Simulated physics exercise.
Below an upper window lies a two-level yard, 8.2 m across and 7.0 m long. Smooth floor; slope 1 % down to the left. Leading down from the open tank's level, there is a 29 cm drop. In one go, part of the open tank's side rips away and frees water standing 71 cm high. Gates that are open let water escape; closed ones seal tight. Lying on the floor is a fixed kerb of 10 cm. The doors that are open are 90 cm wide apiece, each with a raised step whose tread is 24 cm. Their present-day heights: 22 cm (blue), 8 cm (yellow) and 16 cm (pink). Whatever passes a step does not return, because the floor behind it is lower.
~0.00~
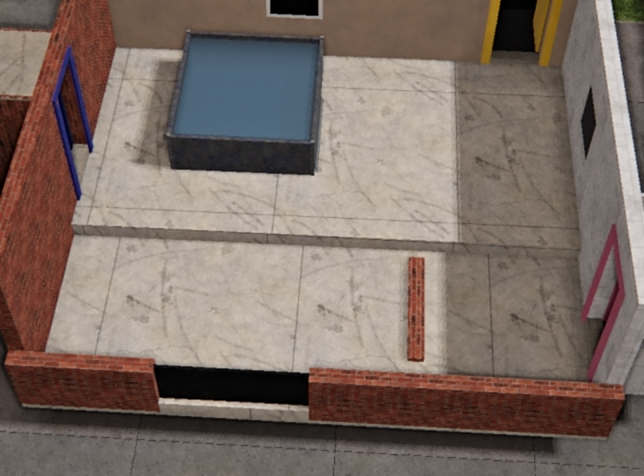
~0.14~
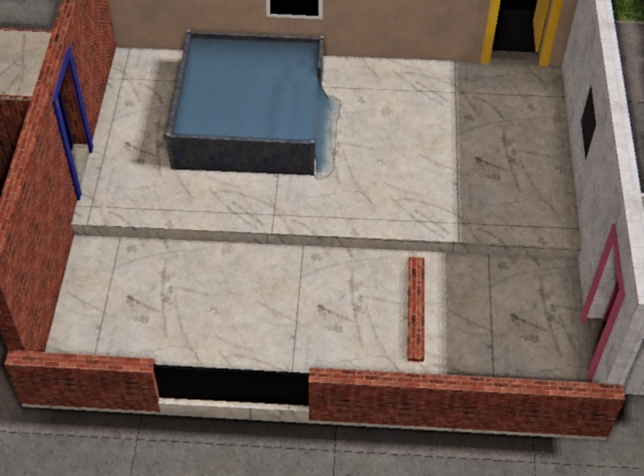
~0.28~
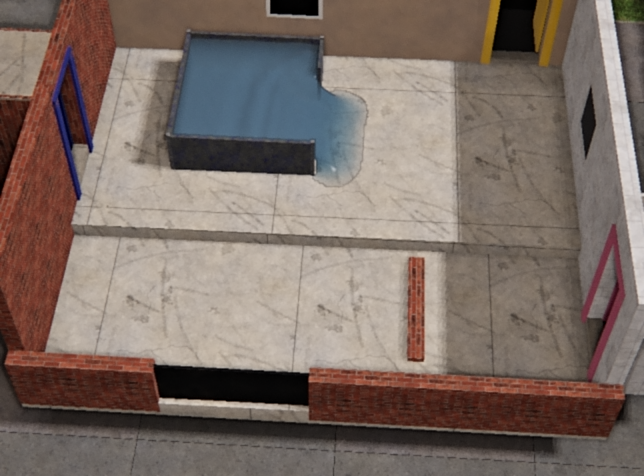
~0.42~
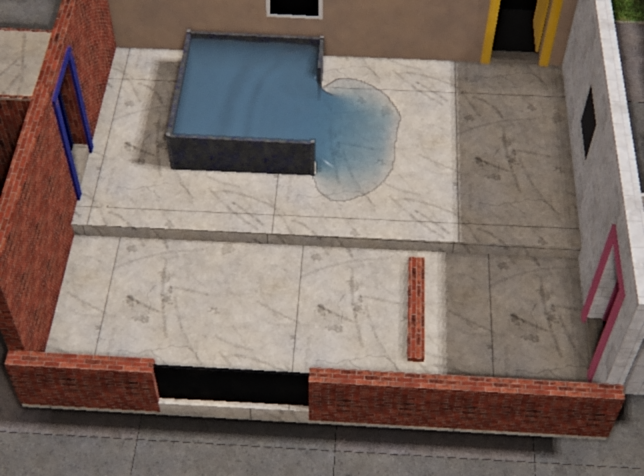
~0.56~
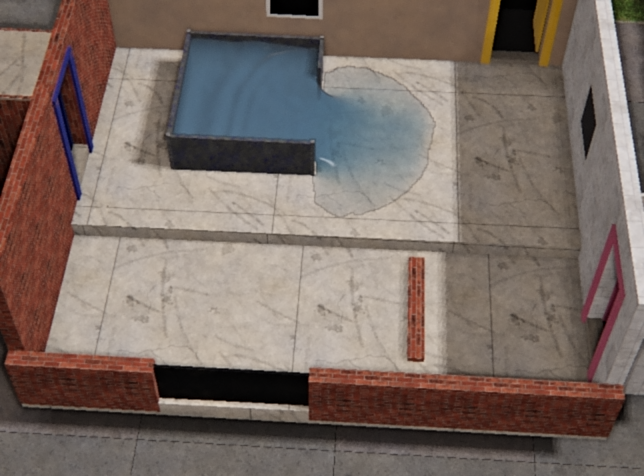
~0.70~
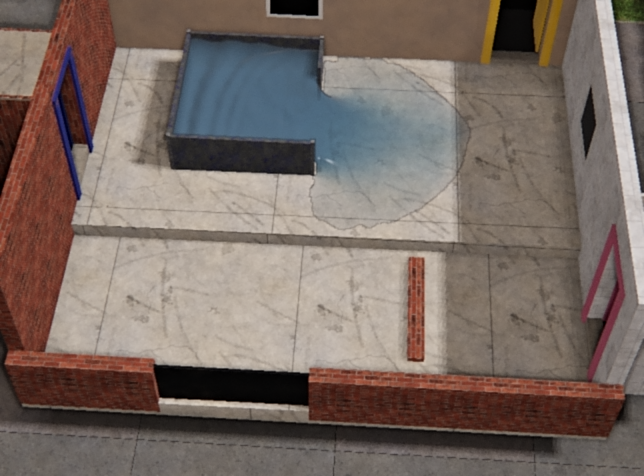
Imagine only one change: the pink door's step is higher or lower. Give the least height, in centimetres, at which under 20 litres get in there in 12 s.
14 cm.
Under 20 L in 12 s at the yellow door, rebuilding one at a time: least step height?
At the yellow door it takes roughly 22 centimetres.
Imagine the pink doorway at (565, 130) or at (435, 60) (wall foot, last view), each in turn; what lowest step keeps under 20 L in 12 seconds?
In turn: About 24 cm, about 11.5 cm.
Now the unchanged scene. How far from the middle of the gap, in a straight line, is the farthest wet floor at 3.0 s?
Roughly 6.6 metres.
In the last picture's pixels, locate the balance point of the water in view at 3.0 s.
Centre of the water: Approx. (386, 152) px.
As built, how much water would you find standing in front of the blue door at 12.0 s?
About 2.0 centimetres.
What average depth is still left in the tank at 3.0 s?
Mean depth: Approx. 29 cm.
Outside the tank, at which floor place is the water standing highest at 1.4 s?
Around (323, 156).
After 1.4 s water covers 30 % of the floor, deepest (36 cm) near (323, 156); it has not reached the pink door.
After 3.0 s water covers 45 % of the floor, deepest (36 cm) near (588, 411); 17 cm at the pink door, 0 litres in over its 16 cm step.
After 12.0 s water covers 90 % of the floor, deepest (16 cm) near (39, 382); 12 cm at the pink door, 9 litres in over its 16 cm step.
At the pink door as built, the water arrived by 2.4 s and peaked near 18 cm at 2.8 s.
With a step of 12.5 cm, 36 litres would have come in within the 12 s; with 17 cm, 6 litres. So under 20 litres takes about 14 cm.
